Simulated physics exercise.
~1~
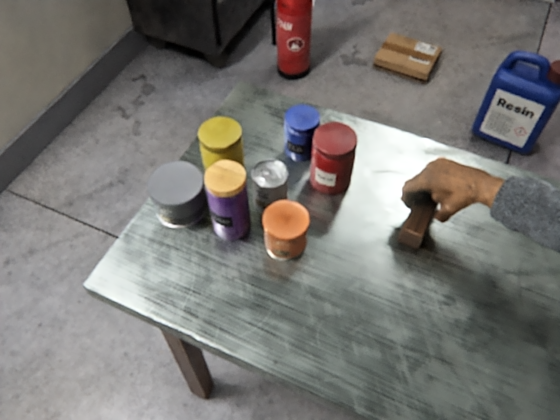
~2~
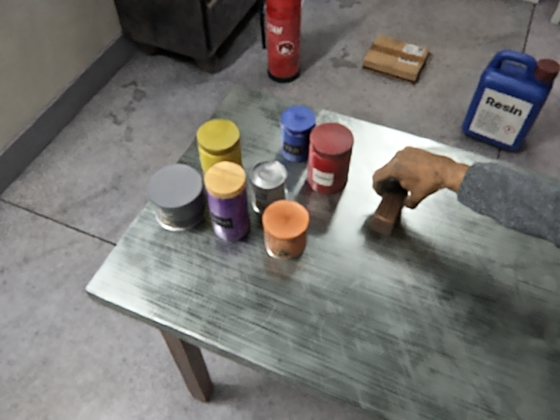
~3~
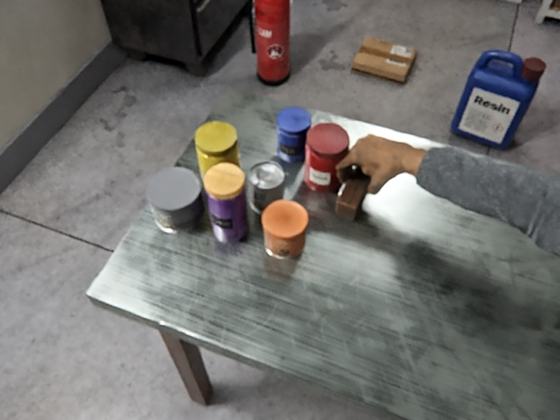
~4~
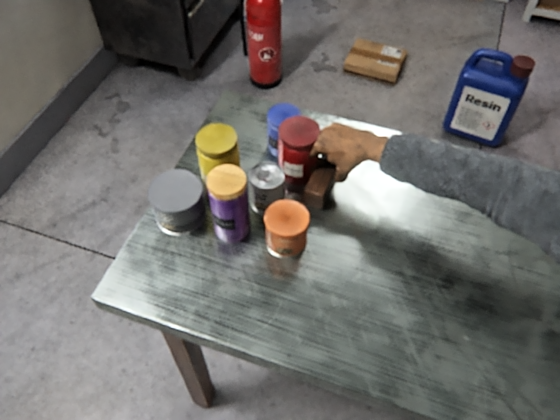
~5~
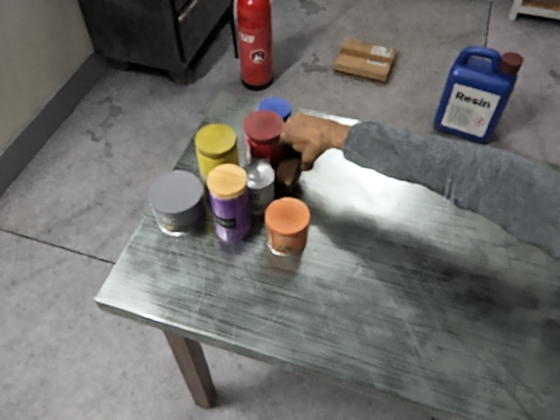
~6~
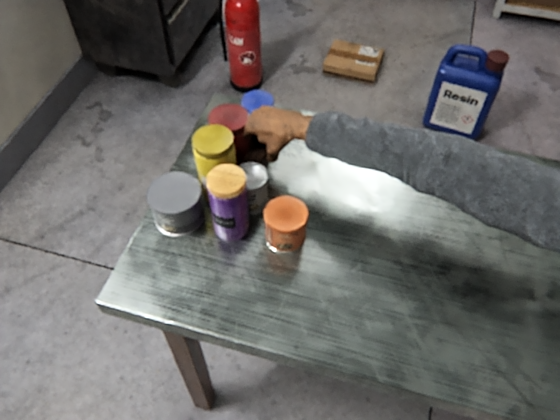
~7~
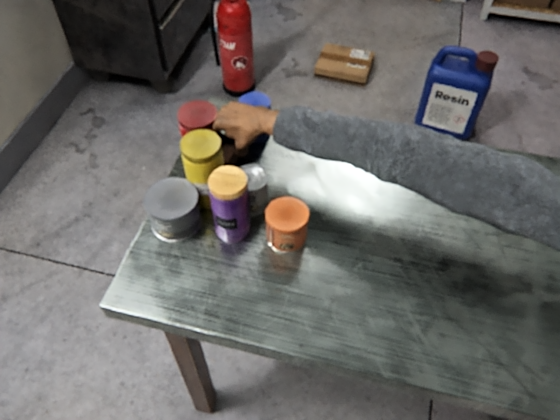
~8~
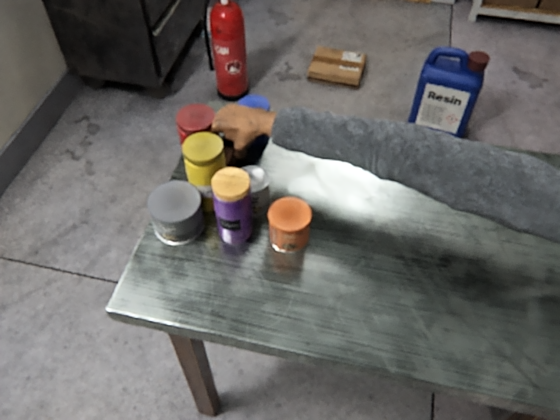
A hand in a grey sleeve holds a small brown block on a scratched, dull metal-topped table, seen from above at an angle as the view drifts slightly sideways. Seven closed containers cluster toward the left end, with red and blue at the back, yellow, silvery white and purple in the middle, grey at left and orange in front. A red extinguisher, cardboard package and blue resin jug stand on the floor behind. The hand slides the block left into the red jar, pushing it along while the blue jar shifts back and left. The yellow jar barely moves, and the hand stops, leaving everything upright.
